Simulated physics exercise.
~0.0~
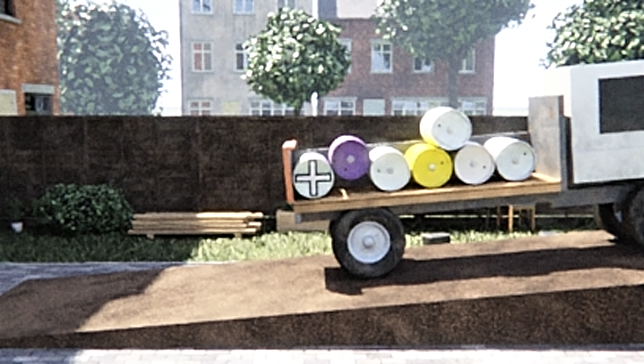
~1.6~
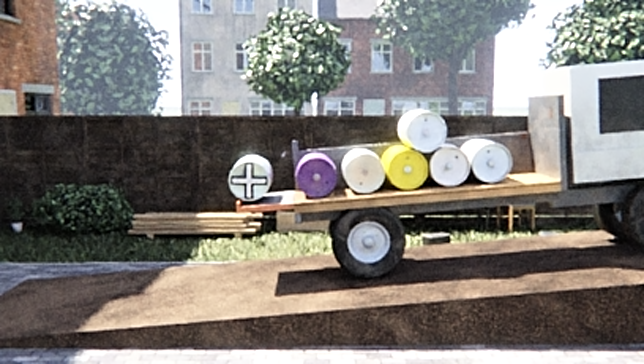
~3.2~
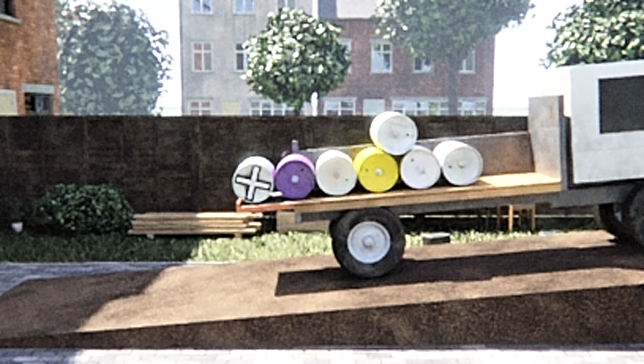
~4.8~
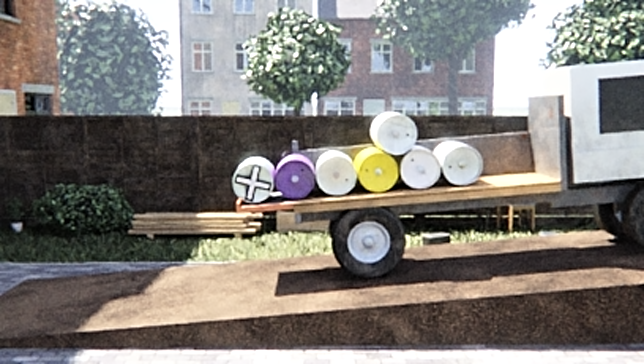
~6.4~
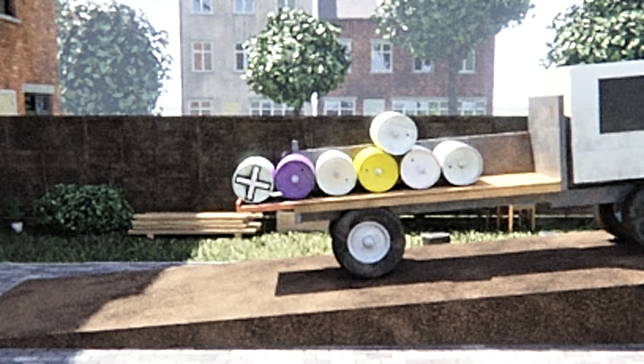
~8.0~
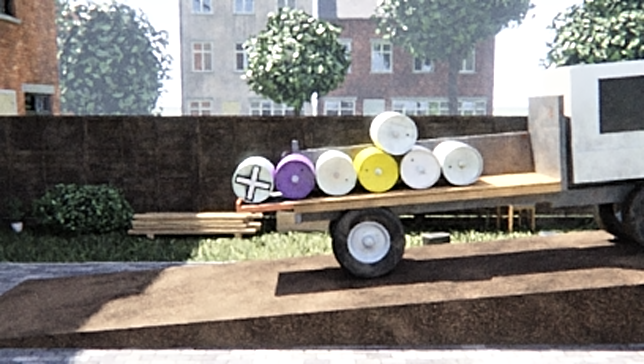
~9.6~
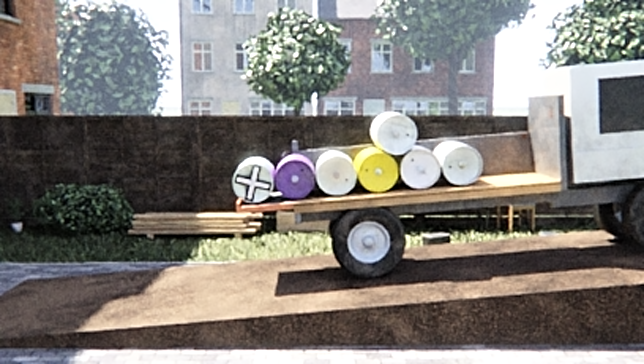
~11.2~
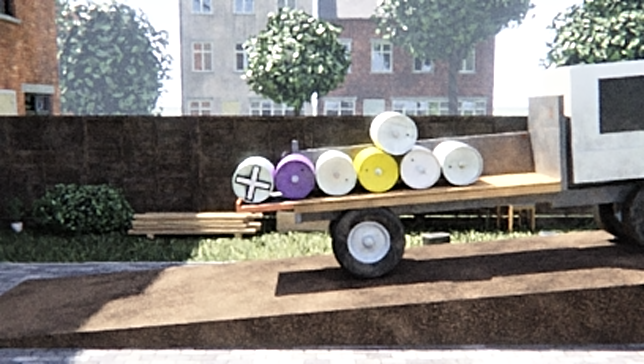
Barrels stacked on a sloping truck bed rolled left as the tailgate dropped open, the one marked with a cross leading onto the lowered gate, then they bunched up behind it and stopped, with purple, yellow and white ones all still aboard.
